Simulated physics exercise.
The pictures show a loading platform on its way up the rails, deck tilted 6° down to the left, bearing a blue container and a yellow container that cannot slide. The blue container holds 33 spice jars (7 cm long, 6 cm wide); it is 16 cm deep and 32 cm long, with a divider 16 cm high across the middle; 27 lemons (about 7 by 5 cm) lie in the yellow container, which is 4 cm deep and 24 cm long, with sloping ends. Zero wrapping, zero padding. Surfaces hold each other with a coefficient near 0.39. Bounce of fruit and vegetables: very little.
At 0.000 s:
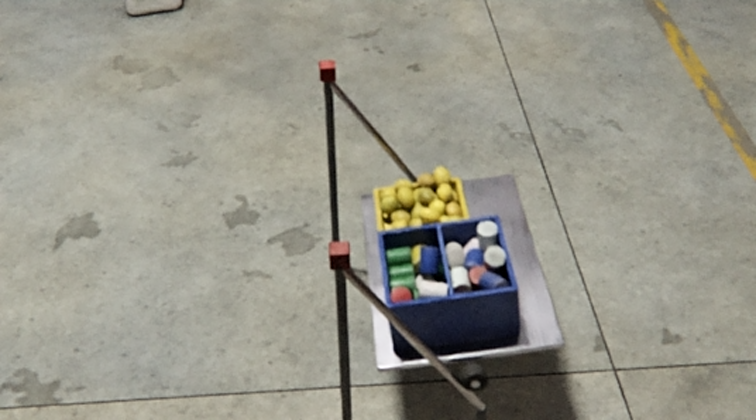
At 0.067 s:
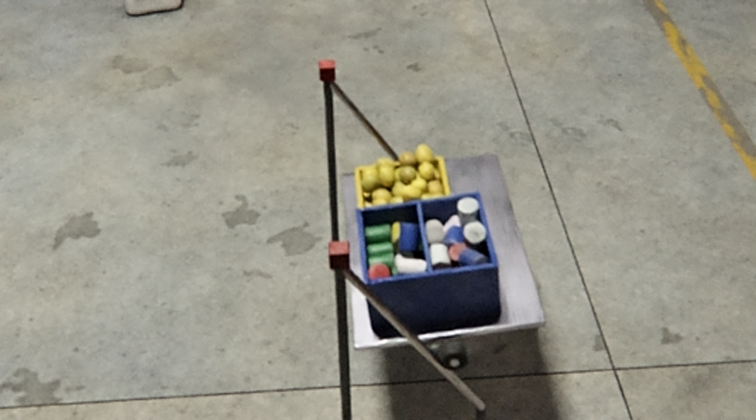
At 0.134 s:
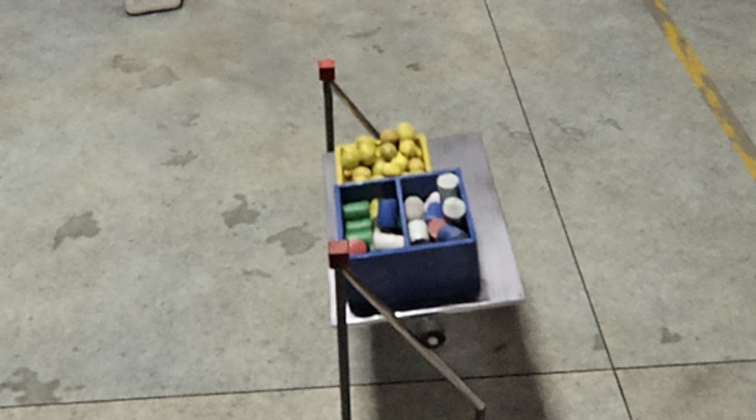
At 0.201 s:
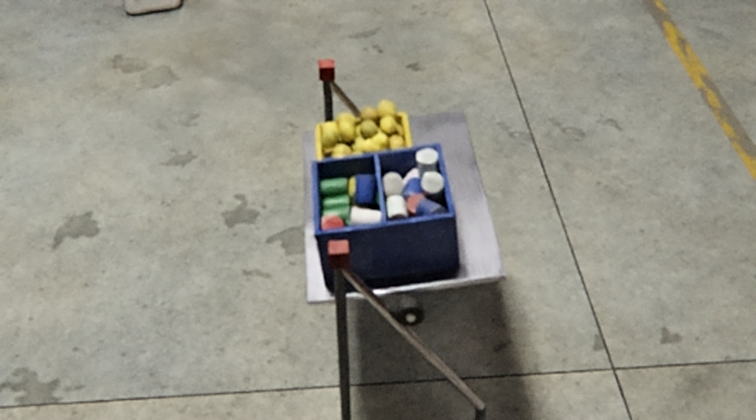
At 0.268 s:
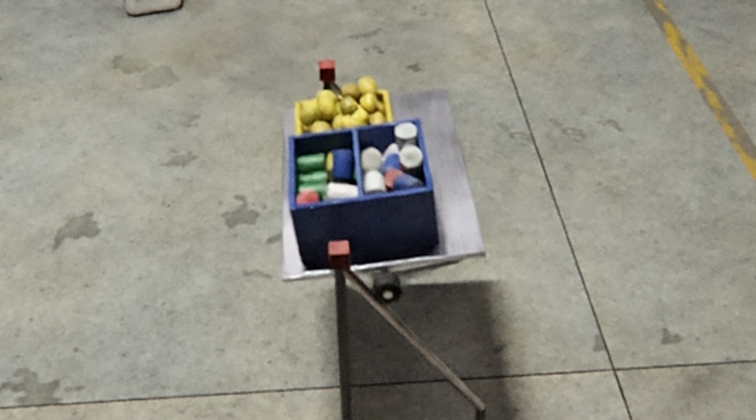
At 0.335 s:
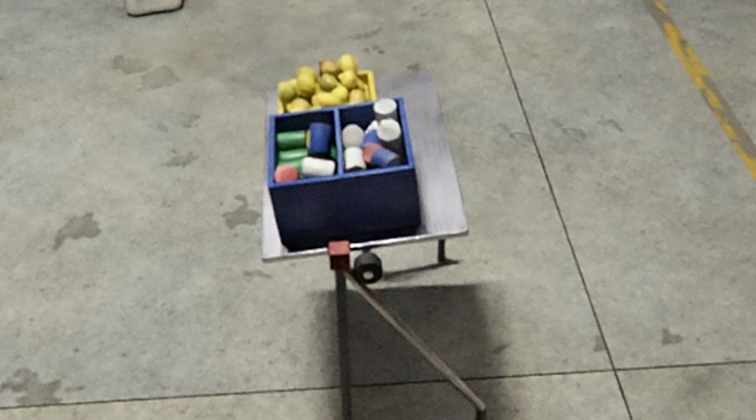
A blue divided container of small jars and a yellow container of round yellow items riding a platform up and leftward past red-tipped posts.
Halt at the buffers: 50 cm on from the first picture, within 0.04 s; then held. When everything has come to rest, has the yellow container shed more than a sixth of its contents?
Yes - out come north of a sixth of the goods.
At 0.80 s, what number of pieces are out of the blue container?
Blue container: About 1.
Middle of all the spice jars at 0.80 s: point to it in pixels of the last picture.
Centred roughly at (331, 175).
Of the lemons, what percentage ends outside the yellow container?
Roughly 80 percent.
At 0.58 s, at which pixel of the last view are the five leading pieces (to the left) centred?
Near (230, 127) in pixels.
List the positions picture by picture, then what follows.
In the first picture (each is followed by its nearest rim corner in this view), yellow container (its farthest corner), (378, 190); blue container, (513, 288); moved 0 cm; none out.
In the second picture, yellow container, (359, 169); blue container, (493, 265); moved 10 cm.
In the third picture, yellow container, (339, 147); blue container, (472, 240); moved 21 cm.
In the fourth picture, yellow container, (320, 125); blue container, (450, 215); moved 31 cm.
In the fifth picture, yellow container, (299, 103); blue container, (428, 189); moved 42 cm.
In the sixth picture, yellow container, (283, 84); blue container, (409, 166); moved 50 cm; none out.
After 0.42 s, blue container 33 in, 0 out and yellow container 25 in, 2 out.
After 0.58 s, blue container 32 in, 1 out and yellow container 9 in, 18 out.
After 0.80 s, blue container 32 in, 1 out and yellow container 7 in, 20 out.
Outcome (at 1.35 s), blue container 32 in, 1 out and yellow container 6 in, 21 out. Asked share, 21 of 27, 78 per cent.
